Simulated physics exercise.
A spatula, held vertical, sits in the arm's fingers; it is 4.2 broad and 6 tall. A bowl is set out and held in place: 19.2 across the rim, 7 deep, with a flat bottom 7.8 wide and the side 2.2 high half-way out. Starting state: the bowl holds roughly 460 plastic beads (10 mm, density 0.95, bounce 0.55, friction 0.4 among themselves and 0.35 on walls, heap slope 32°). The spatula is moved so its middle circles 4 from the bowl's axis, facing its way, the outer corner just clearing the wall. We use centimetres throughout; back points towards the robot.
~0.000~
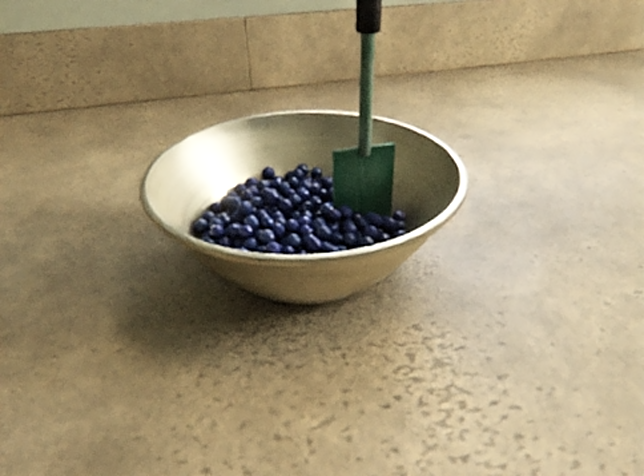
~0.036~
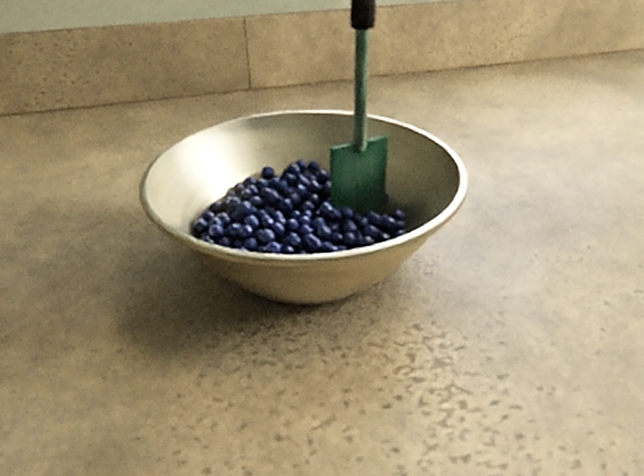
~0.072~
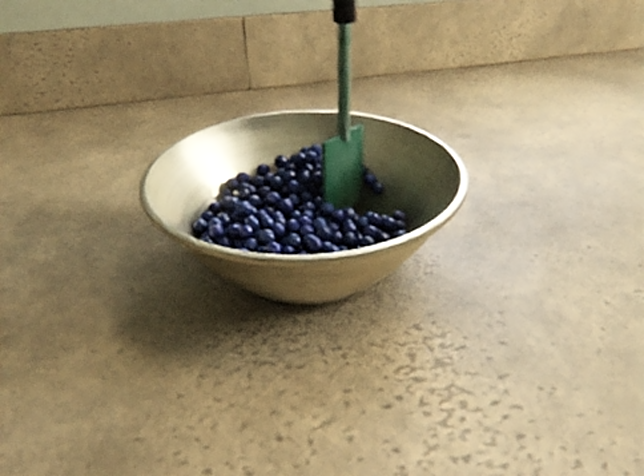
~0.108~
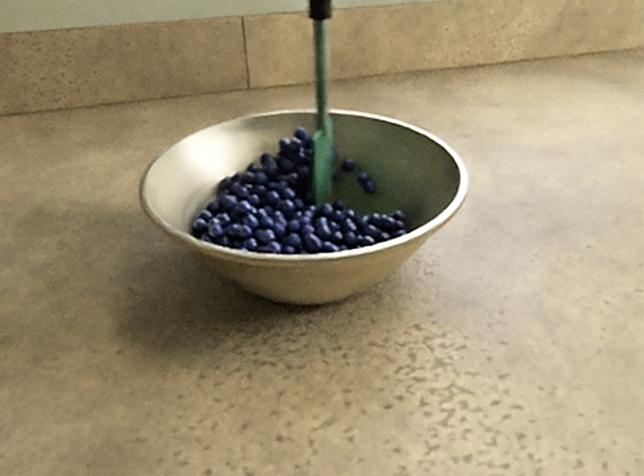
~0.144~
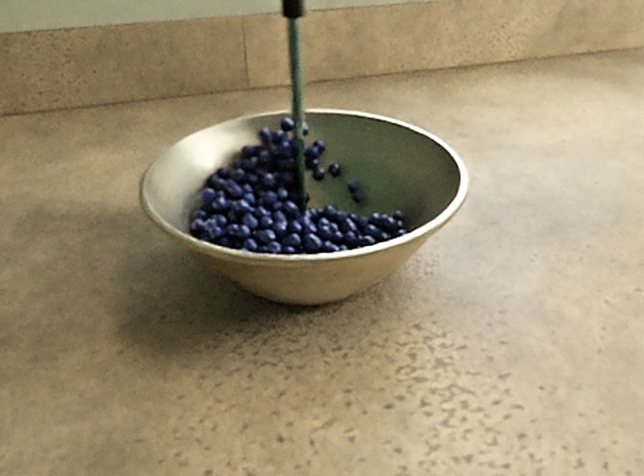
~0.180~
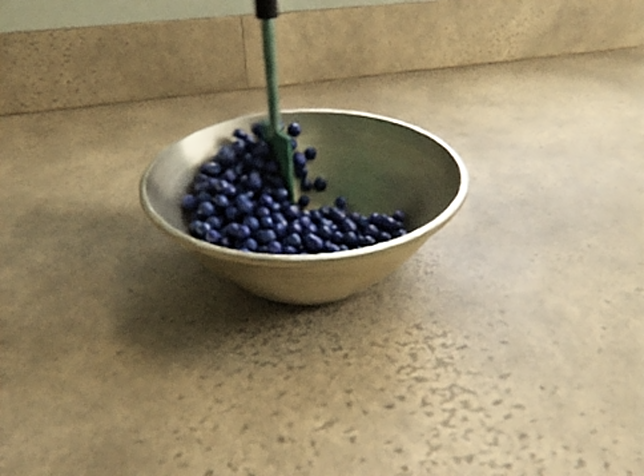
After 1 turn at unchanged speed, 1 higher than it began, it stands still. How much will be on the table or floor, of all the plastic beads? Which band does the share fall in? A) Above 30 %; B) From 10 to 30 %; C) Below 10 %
C, below 10 %.
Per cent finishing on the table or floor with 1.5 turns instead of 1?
Close to 5 in a hundred.
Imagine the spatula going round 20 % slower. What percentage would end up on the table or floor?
0 per cent.
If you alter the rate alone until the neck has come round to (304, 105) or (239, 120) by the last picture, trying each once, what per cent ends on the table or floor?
Well, about 0 percent the first time and about 15 percent the second.
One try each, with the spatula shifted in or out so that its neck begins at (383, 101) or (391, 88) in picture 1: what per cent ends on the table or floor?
0 and 0 per cent.
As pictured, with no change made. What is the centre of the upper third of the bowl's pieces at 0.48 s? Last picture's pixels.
Near (389, 219).
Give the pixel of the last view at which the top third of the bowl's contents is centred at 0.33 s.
The top third is centred near (245, 236) in the last picture.
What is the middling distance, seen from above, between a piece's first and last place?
About 6 cm.
By 0.33 s, 201° round, highest piece 9 above the table; 462 in the bowl, 3 in flight or on the tool.
By 0.48 s, 298° round, highest piece 9 above the table; 454 in the bowl, 6 on the table or floor, 5 in flight or on the tool.
By 0.76 s, 0° round, highest piece 6 above the table; 451 in the bowl, 14 on the table or floor.
By 1.46 s, 0° round, highest piece 6 above the table; 451 in the bowl, 14 on the table or floor.
Final count, 451 in the bowl, 14 on the table or floor. That is 3 % on the table or floor.
